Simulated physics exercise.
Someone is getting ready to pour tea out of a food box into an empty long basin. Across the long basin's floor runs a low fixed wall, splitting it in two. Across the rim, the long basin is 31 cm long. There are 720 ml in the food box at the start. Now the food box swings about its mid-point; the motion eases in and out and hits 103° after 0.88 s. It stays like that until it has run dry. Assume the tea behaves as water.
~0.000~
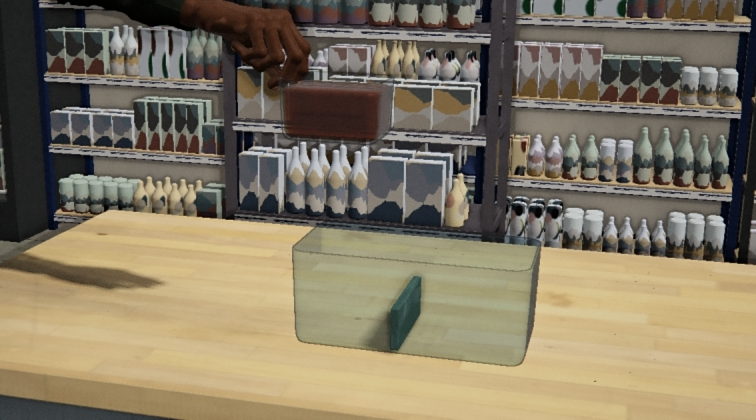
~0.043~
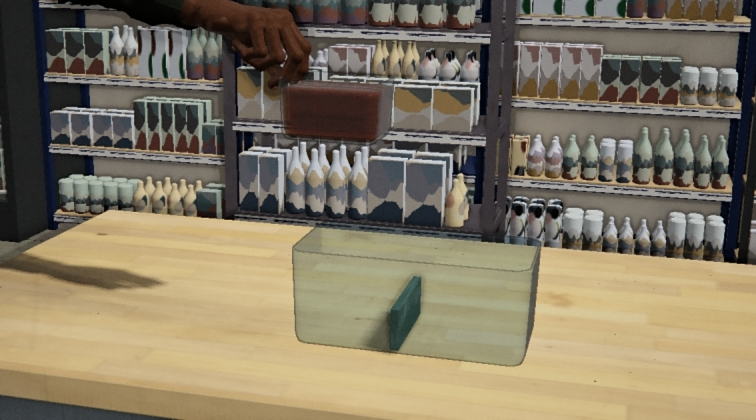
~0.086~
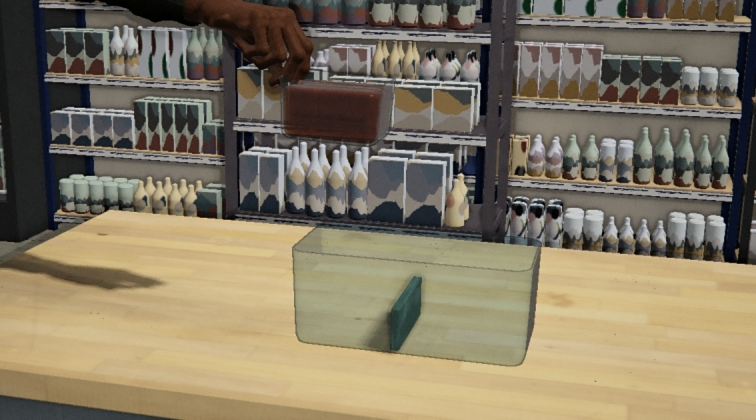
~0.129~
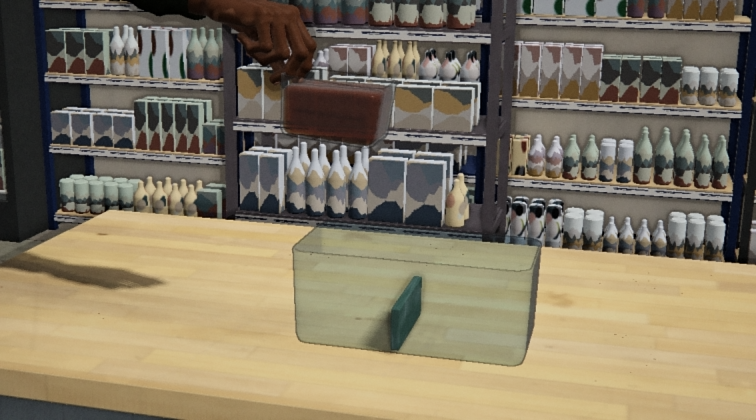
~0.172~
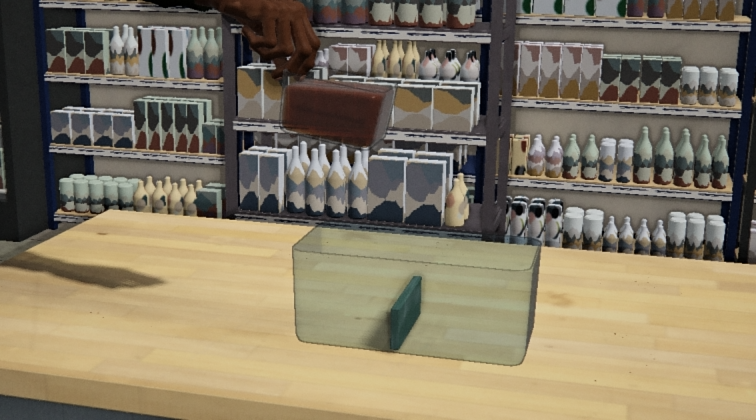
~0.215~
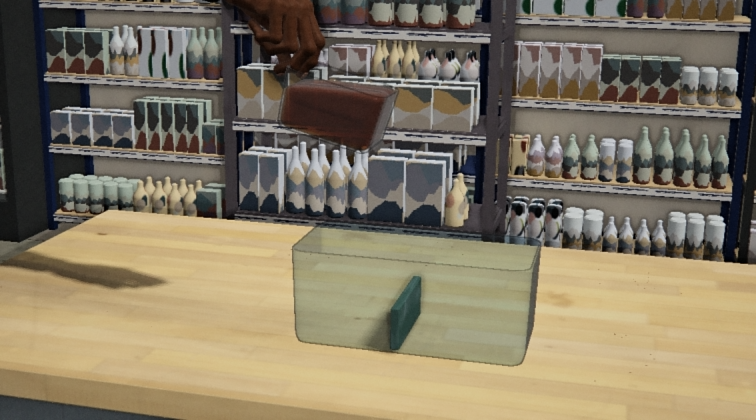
A small see-through box of reddish-brown liquid slowly tilted down to the right beside a hand, above a clear, empty basin with a dark green divider, which stayed still on a wooden counter.
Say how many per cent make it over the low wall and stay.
About 82 per cent makes it over and stays.
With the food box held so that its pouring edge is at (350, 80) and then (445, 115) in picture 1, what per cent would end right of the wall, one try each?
About 55 %, then about 95 %.
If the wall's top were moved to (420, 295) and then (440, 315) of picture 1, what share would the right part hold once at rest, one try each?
In turn about 75 and 60 per cent.
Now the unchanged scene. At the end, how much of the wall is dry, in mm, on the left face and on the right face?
Left: Roughly 50 mm; right: Roughly 30 mm.
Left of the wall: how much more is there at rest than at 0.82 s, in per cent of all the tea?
About 14 percent.
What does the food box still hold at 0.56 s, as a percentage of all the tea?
Some 48 per cent.
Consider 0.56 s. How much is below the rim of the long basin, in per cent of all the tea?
Estimate - around 10 in a hundred parts.
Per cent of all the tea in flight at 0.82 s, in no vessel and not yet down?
Airborne share: Near 10 %.
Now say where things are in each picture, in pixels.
It leans 0°; its right rim is at (387, 81); the tea meets the walls at (292, 84) and (387, 89); the long basin's rim runs from (307, 236) to (536, 257); the wall's top is at (407, 293), in the first picture.
It leans 1°; its right rim is at (388, 82); the tea meets the walls at (292, 84) and (387, 89), in the second picture.
It leans 2°; its right rim is at (389, 84); the tea meets the walls at (293, 84) and (388, 90), in the third picture.
It leans 5°; its right rim is at (390, 87); the tea meets the walls at (293, 83) and (389, 91), in the fourth picture.
It leans 9°; its right rim is at (391, 90); the tea meets the walls at (294, 83) and (390, 91), in the fifth picture.
It leans 14°; its right rim is at (392, 95); the tea meets the walls at (295, 84) and (392, 92), in the sixth picture.
After 0.56 s the tilt is 74° and 48 per cent is still to pour, 0 is left of the wall and 11 right of it.
After 0.82 s the tilt is 102° and 9 per cent is still to pour, 2 is left of the wall and 78 right of it.
After 1.09 s the tilt is 103° and 1 per cent is still to pour, 14 is left of the wall and 82 right of it.
After 1.38 s the tilt is 103° and 0 per cent is still to pour, 16 is left of the wall and 82 right of it.
In the end 16 per cent lies left of the wall, 82 right of it and 2 outside.
